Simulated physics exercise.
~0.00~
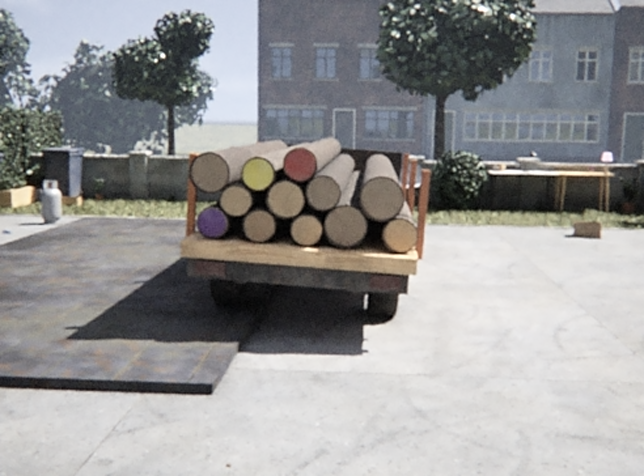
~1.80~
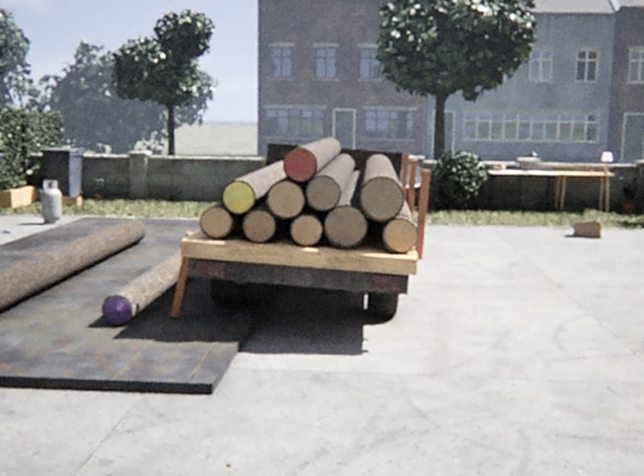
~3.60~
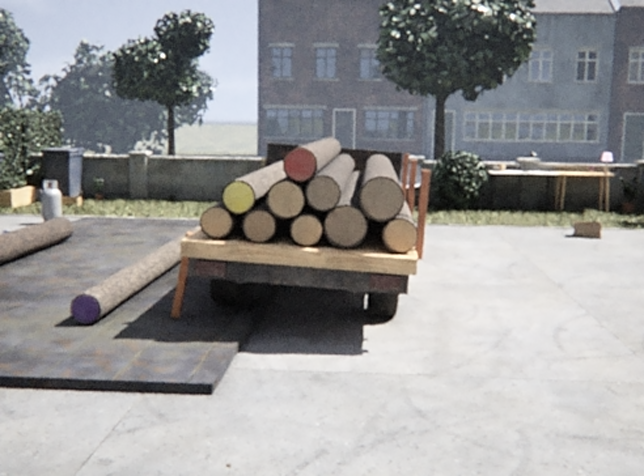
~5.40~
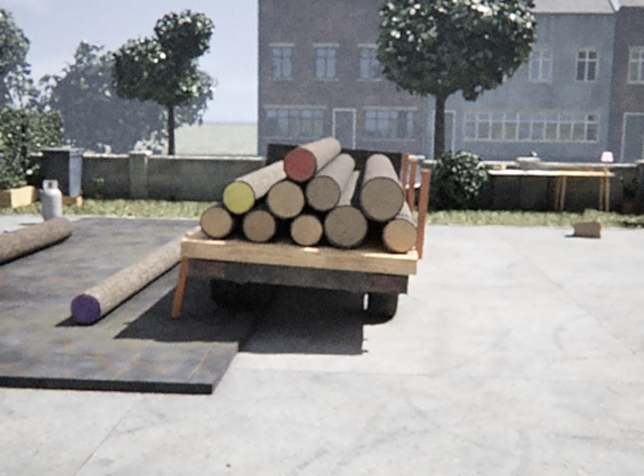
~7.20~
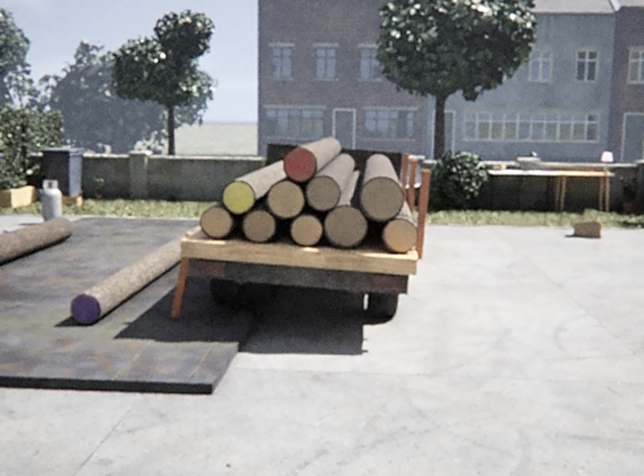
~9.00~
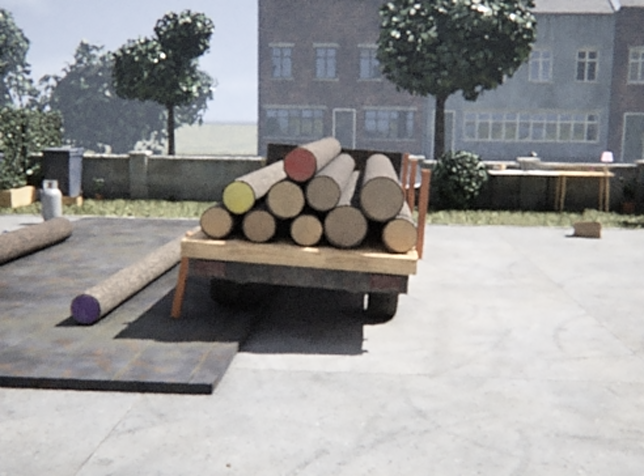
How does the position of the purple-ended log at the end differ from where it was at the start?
At the start it lay at the left end of the bottom row on the trailer, and at the end it was lying on the ground to the left of the trailer.
In a paved yard in front of brick houses, a trailer stood stacked with logs when its left posts dropped and two logs, one purple-ended, rolled off to the left, while the yellow-ended and red-ended ones stayed on the pile.
